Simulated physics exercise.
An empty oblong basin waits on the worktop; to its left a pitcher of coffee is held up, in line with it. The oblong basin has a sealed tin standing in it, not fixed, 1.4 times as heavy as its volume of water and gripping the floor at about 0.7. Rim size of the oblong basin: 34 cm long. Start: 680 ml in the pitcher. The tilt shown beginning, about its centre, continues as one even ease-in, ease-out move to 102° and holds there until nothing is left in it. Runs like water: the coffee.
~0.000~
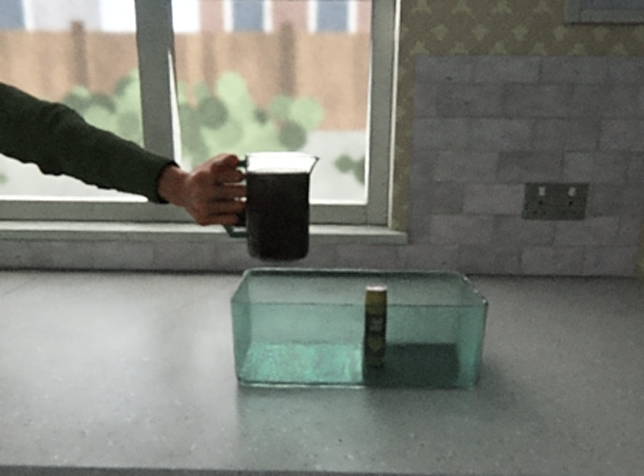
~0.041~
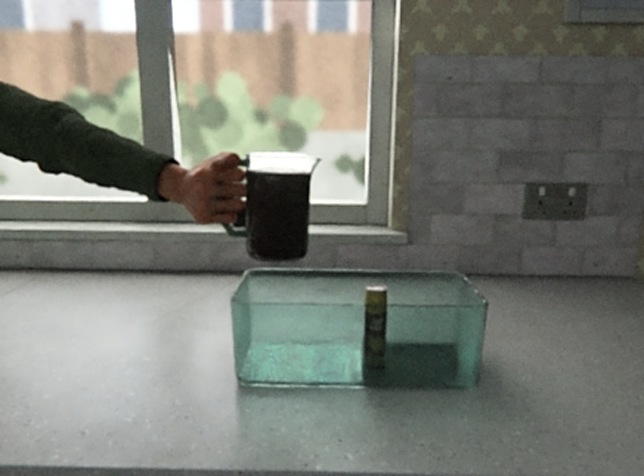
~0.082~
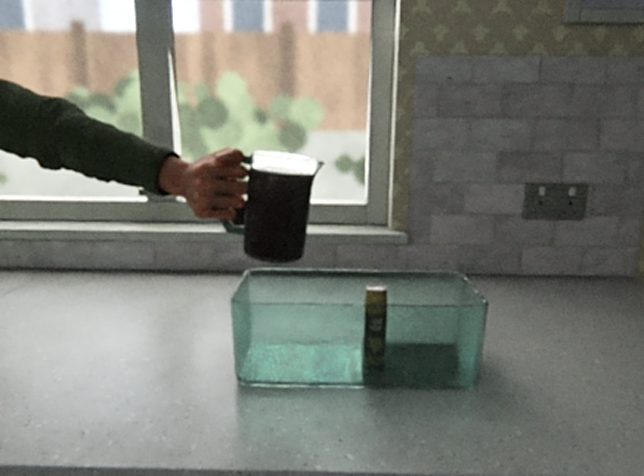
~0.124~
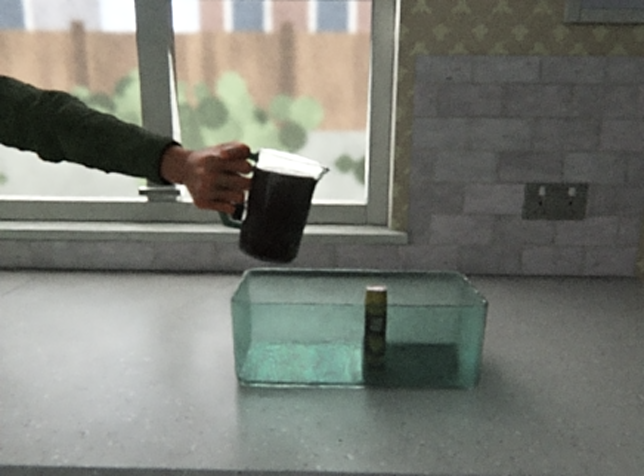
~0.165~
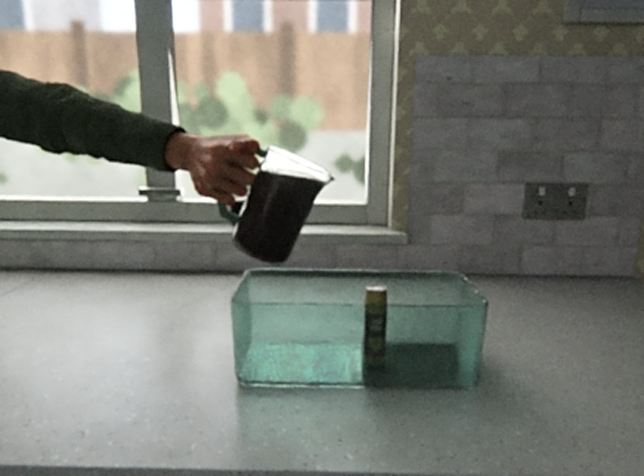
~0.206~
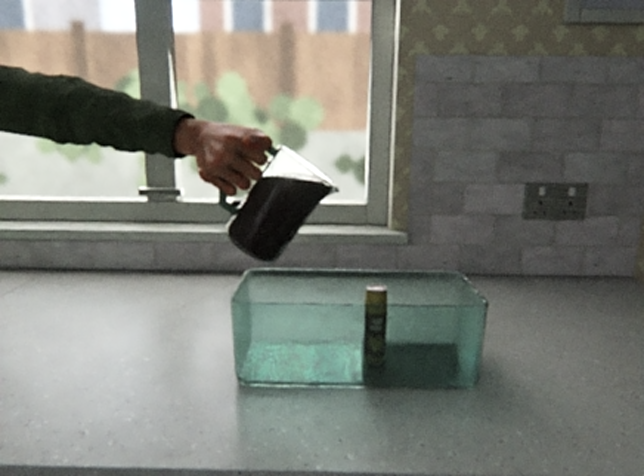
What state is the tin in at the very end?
It is tipped over.
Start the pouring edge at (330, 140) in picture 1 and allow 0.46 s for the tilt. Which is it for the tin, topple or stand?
It does not tip.
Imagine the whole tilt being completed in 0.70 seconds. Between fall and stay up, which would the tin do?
In that case the tin overturns.
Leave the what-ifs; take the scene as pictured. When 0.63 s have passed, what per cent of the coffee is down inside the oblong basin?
54 %, more or less.
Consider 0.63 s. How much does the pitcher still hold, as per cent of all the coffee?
Near 30 percent, more or less.
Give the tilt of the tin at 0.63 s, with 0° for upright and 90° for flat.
The tilt is near 5°.
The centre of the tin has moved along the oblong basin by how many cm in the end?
Net tin displacement: Roughly 8.0 cm.
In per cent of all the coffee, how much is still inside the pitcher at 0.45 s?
Around 68 percent.
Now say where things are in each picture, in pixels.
In the first frame, it leans 0°; its right rim is at (321, 157); the coffee meets the walls at (248, 170) and (310, 171); the oblong basin's rim runs from (239, 285) to (475, 289); the tin's top is at (377, 291).
In the second frame, it leans 2°; its right rim is at (322, 158); the coffee meets the walls at (249, 169) and (311, 171).
In the third frame, it leans 6°; its right rim is at (326, 162); the coffee meets the walls at (252, 168) and (313, 174).
In the fourth frame, it leans 14°; its right rim is at (331, 168); the coffee meets the walls at (254, 176) and (317, 175).
In the fifth frame, it leans 23°; its right rim is at (336, 178); the coffee meets the walls at (251, 193) and (324, 178).
In the sixth frame, it leans 35°; its right rim is at (341, 190); the coffee meets the walls at (247, 197) and (334, 184).
By 0.45 s the tilt is 98° and 67 per cent is still to pour; the tin stands where it began.
By 0.63 s the tilt is 102° and 29 per cent is still to pour; the tin leans 7°.
By 0.82 s the tilt is 102° and 9 per cent is still to pour; the tin lies on its side.
By 1.02 s the tilt is 102° and 2 per cent is still to pour; the tin lies on its side.
At rest the tin lies on its side.
